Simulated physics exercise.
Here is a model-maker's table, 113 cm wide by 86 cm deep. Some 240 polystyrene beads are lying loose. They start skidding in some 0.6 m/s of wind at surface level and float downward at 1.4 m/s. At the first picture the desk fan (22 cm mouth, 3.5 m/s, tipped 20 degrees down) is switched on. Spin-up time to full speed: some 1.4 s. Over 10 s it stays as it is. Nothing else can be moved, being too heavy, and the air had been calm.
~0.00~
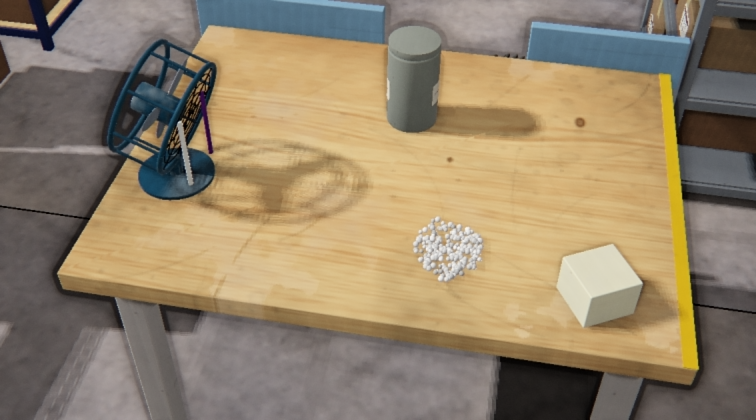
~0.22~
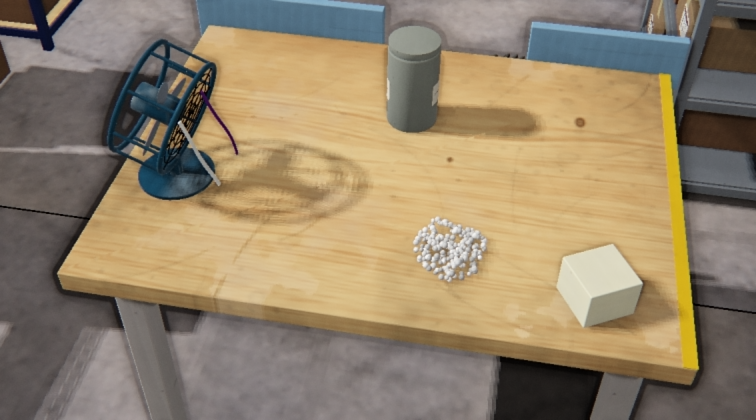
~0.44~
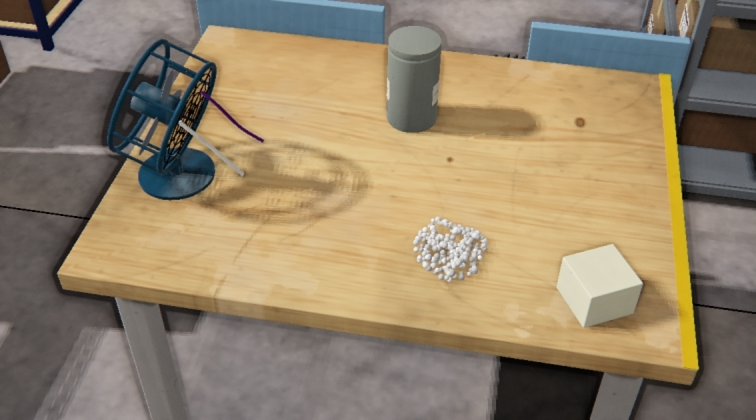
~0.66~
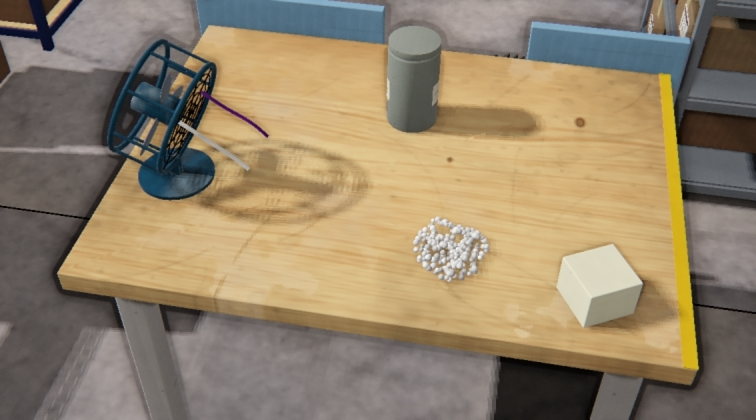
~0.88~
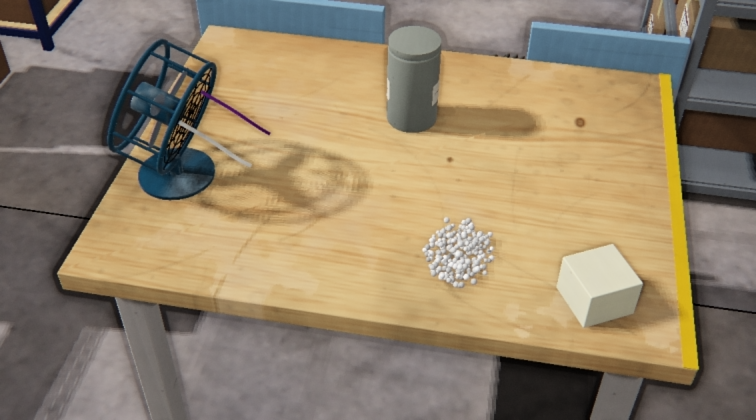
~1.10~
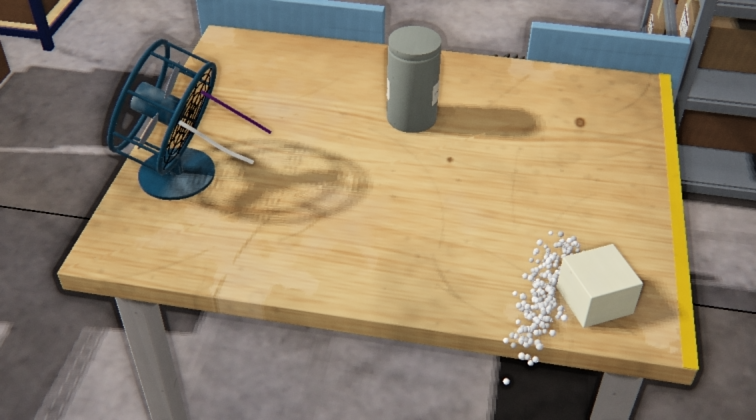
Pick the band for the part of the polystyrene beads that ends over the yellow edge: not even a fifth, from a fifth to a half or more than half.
From a fifth to a half.
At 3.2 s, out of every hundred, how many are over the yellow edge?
I'd put it at about 40 percent.
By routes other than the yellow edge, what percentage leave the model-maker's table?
I would put it at around 60 per cent.
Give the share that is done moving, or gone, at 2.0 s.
Estimated share: Close to 100 per cent.
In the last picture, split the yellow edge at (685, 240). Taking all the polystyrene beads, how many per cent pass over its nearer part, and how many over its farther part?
Roughly 40 % cross the nearer stretch, while around 0 % cross the farther one.
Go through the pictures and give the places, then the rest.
In the first frame, the middle of the polystyrene beads is near (450, 252), none has stirred yet and the mouth of the desk fan is at (164, 107).
In the second frame, the middle of the polystyrene beads is near (450, 248), none has stirred yet and the yellow edge is centred on (682, 197).
In the third frame, the middle of the polystyrene beads is near (450, 248), none has stirred yet, the top of a block is at (603, 270) and the top of a jar is at (415, 40).
In the fourth frame, the middle of the polystyrene beads is near (450, 248) and none has stirred yet.
In the fifth frame, the middle of the polystyrene beads is near (460, 255), the farthest in sight from the desk fan is at (492, 259) and about 40 % have left their places.
In the sixth frame, the middle of the polystyrene beads is near (548, 288), the farthest in sight from the desk fan is at (564, 319) and all have left their places.
After 2.0 s, 0 % are on the move or not yet settled, 37 % are over the yellow edge.
After 3.2 s, 0 % are on the move or not yet settled, 37 % are over the yellow edge.
After 5.5 s, 0 % are on the move or not yet settled, 37 % are over the yellow edge.
After 10.0 s, at the end, 37 % are over the yellow edge.
